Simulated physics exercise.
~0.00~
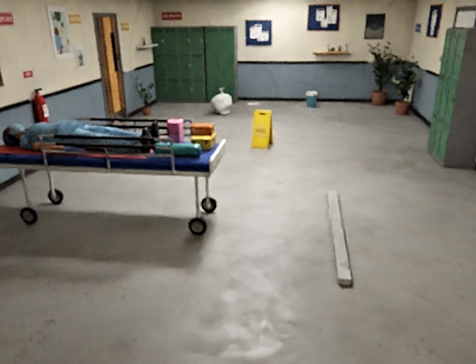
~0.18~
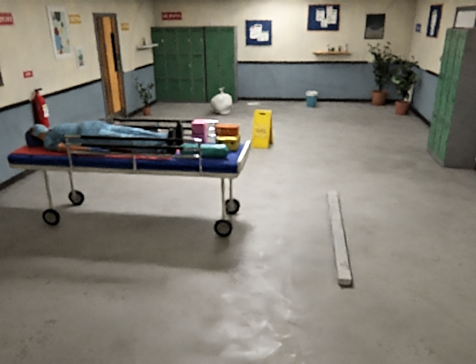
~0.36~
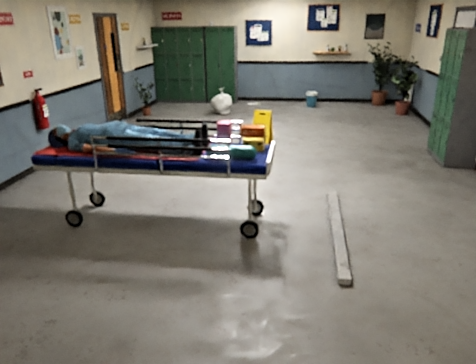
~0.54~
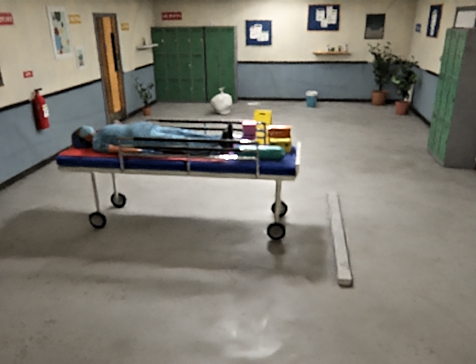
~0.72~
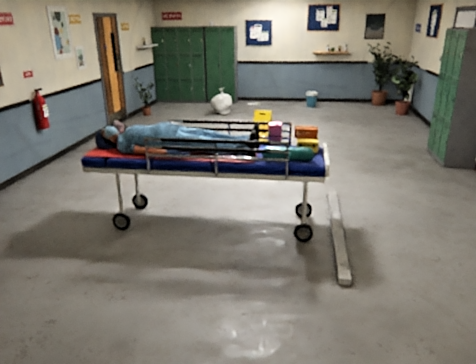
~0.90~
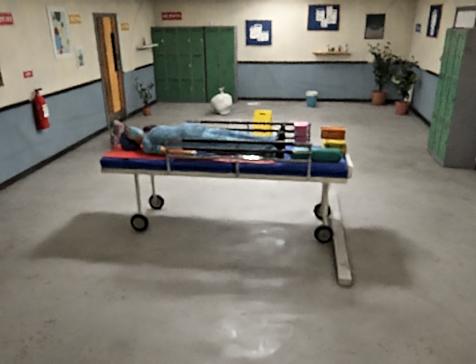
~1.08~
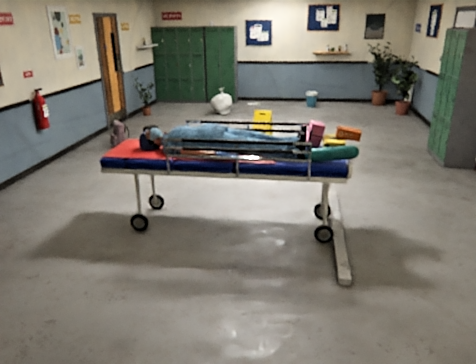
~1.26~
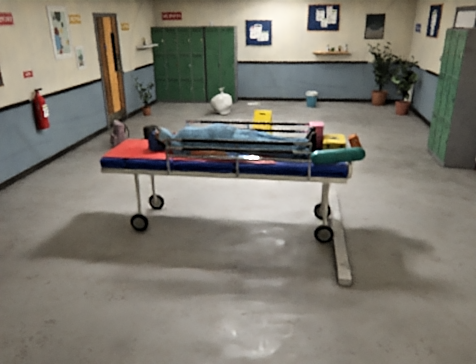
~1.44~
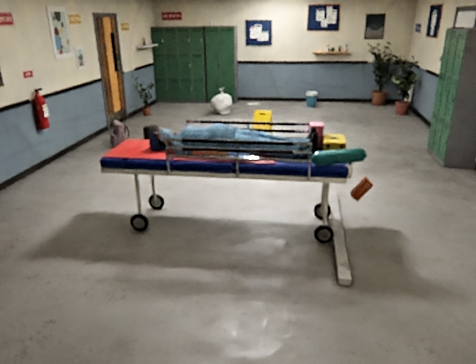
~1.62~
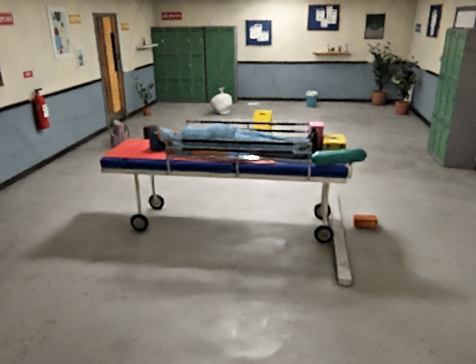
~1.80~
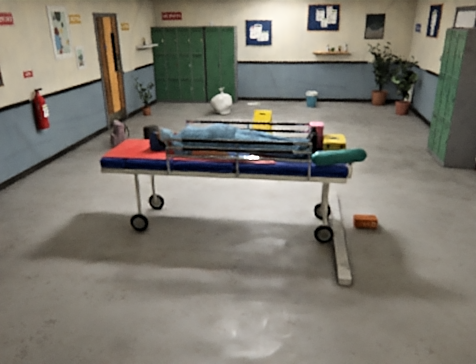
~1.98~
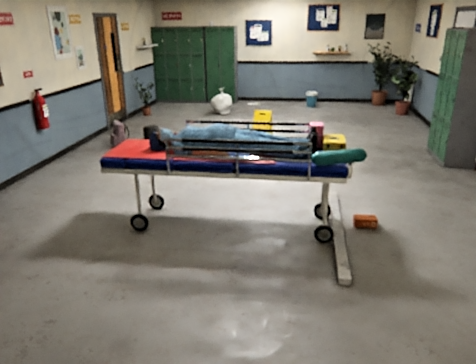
Trolley carrying a limp person rolls right and stops at a floor sill, the load sliding on and an orange box falling off.
